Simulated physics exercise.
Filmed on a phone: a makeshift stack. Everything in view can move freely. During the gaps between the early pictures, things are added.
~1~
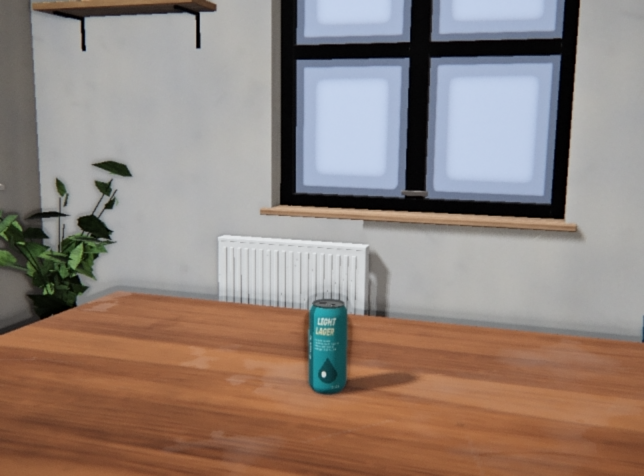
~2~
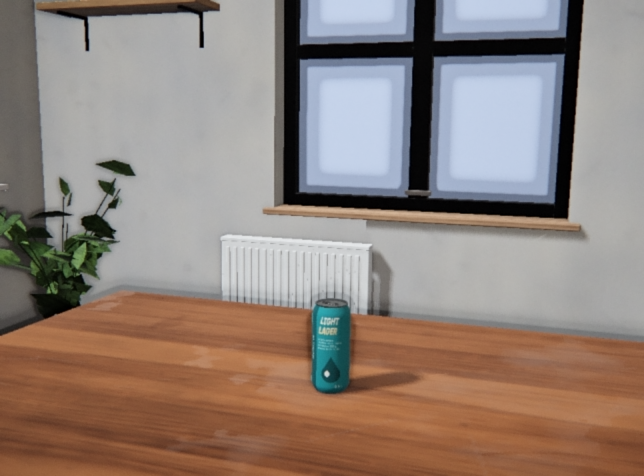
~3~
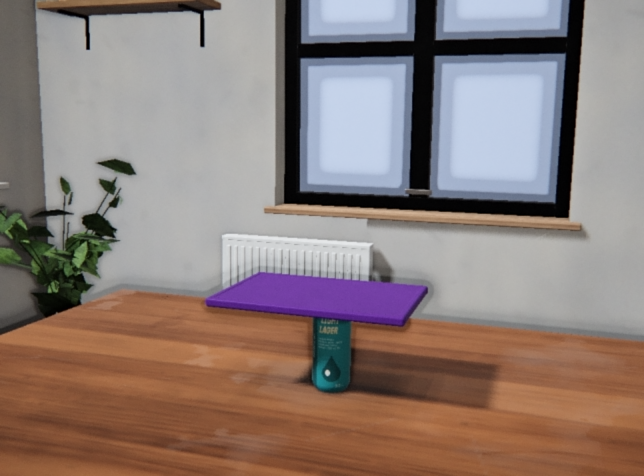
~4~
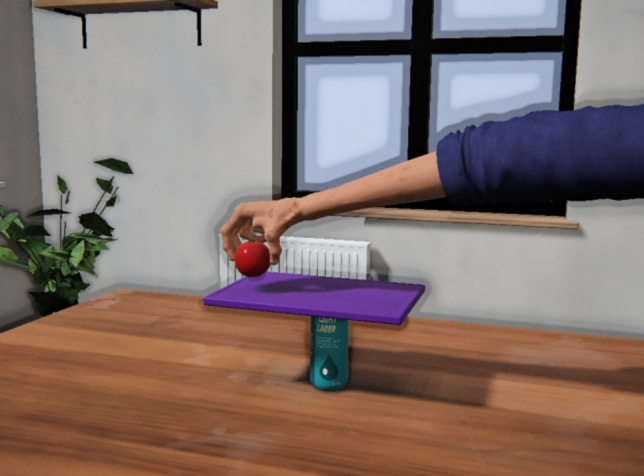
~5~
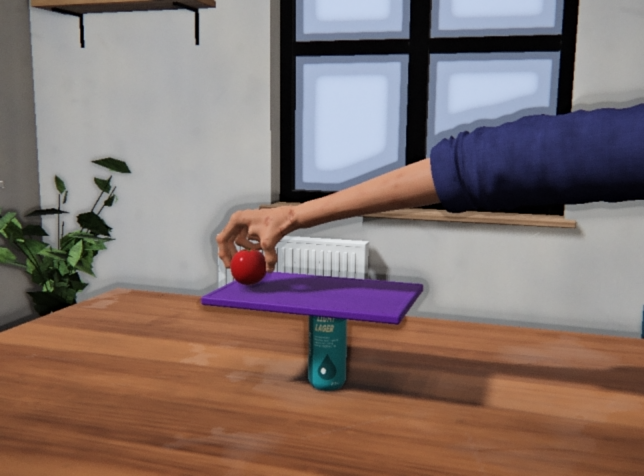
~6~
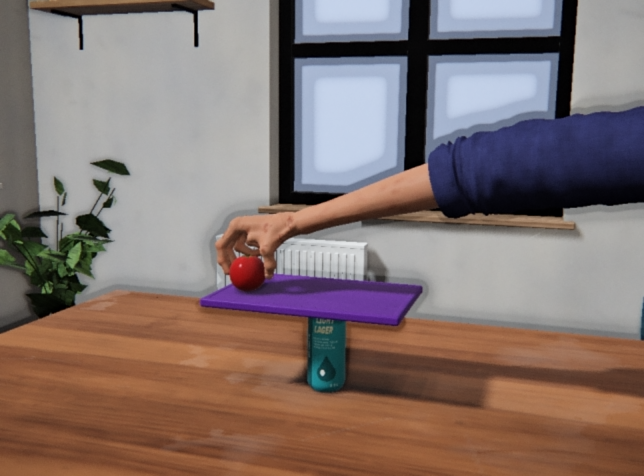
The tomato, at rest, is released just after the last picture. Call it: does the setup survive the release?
It gives way.
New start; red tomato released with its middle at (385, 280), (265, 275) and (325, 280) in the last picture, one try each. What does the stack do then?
Stands firm, topples, stands firm.
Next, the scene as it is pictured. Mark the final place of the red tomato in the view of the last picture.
Around (220, 369).
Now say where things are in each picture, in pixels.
In the first picture, the last thing is not in view yet; turquoise can (328, 347).
In the second picture, the last thing is not in view yet; turquoise can (331, 346).
In the third picture, the last thing is not in view yet; turquoise can (332, 345).
In the fourth picture, still above its spot; red tomato (253, 259); turquoise can (329, 344).
In the fifth picture, still above its spot; red tomato (249, 266); turquoise can (328, 343).
In the sixth picture, in place under the hand; red tomato (248, 273); turquoise can (327, 345).
Then, 0.40 s after the last picture, red tomato now fallen; purple lid tipped 65° from how it was.
Then, 0.70 s after the last picture, purple lid tipped 63° from how it was; turquoise can tipped 8° from how it was.
Then, 1.00 s after the last picture, turquoise can and purple lid now fallen.
Then, 1.10 s after the last picture, things are still on the move.
By the end, fallen, turquoise can, purple lid and red tomato. Seen from the same camera at the end, red tomato near (220, 369). The stack comes apart.
